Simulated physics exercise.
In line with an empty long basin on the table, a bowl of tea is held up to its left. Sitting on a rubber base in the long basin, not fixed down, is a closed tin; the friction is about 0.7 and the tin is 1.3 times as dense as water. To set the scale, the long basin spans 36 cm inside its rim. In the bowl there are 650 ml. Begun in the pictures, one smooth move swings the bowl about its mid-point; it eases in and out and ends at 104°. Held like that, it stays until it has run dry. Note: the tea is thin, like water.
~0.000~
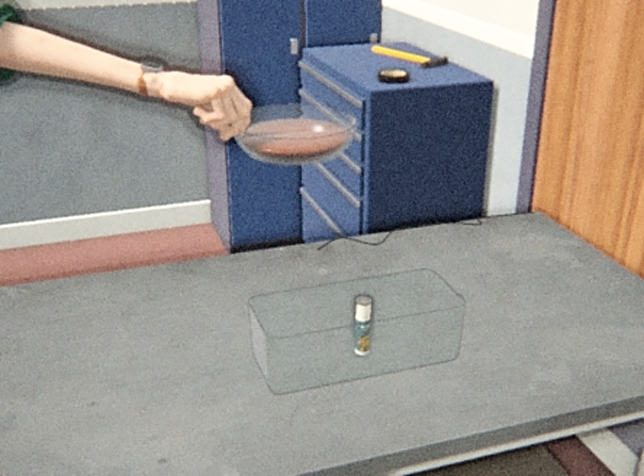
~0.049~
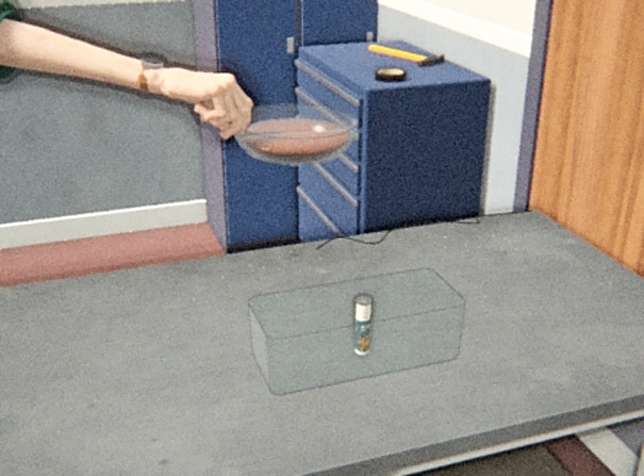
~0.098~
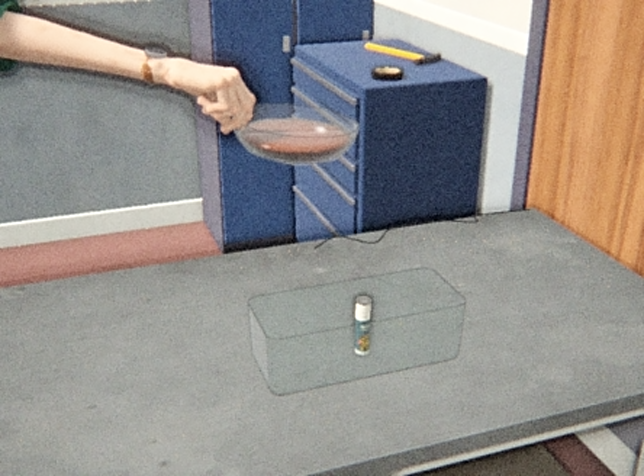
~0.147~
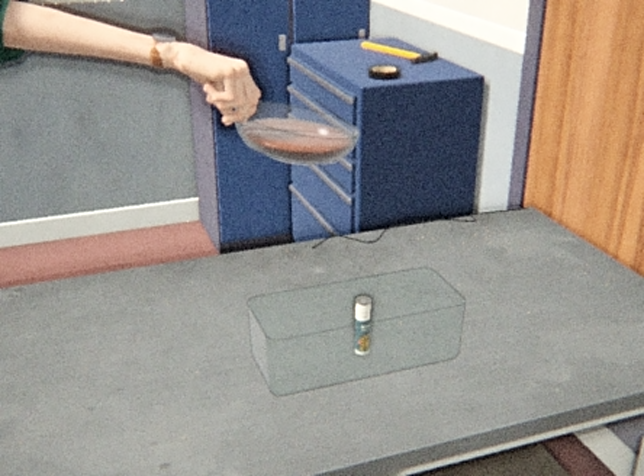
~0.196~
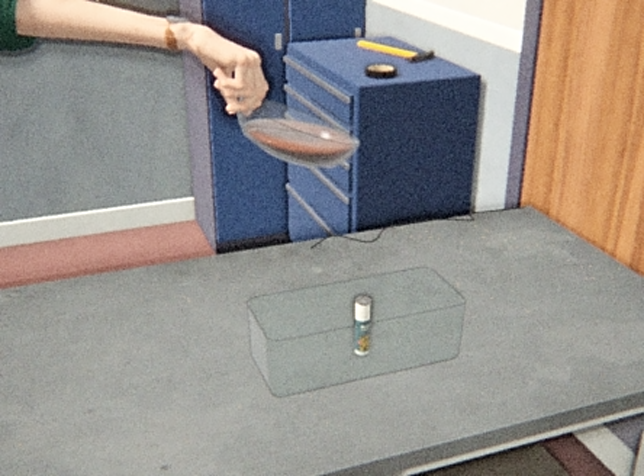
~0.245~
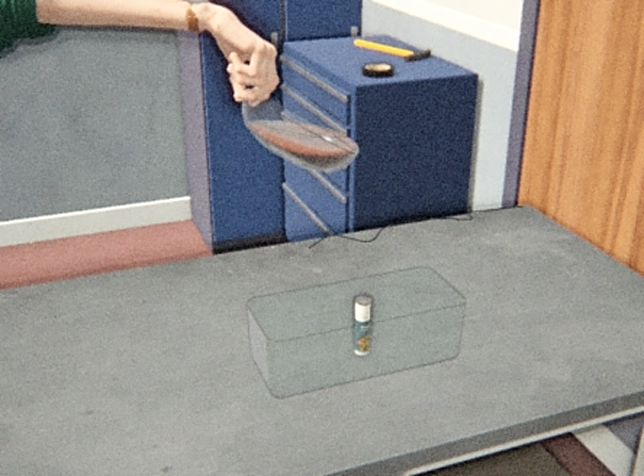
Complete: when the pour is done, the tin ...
... has tipped over.
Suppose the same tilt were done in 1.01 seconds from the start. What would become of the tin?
Outcome - the tin remains standing.
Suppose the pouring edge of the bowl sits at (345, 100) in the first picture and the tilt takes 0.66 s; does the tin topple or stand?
Result: Tin tipped over.
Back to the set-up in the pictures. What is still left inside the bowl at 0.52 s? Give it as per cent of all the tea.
Remaining: Near 2 % of the total.
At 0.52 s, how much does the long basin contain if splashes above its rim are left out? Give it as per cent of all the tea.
I'd estimate some 12 percent of the liquid.
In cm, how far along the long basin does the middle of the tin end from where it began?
8.5 cm.
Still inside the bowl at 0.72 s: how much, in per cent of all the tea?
I reckon near 0 per cent still sits there.
After 0.52 s the tilt is 93° and 2 per cent is still to pour; the tin stands where it began.
After 0.72 s the tilt is 104° and 0 per cent is still to pour; the tin stands 2 cm from where it began.
After 0.92 s the tilt is 104° and 0 per cent is still to pour; the tin lies on its side.
After 1.15 s the tilt is 104° and 0 per cent is still to pour; the tin lies on its side.
In the end the tin lies on its side.
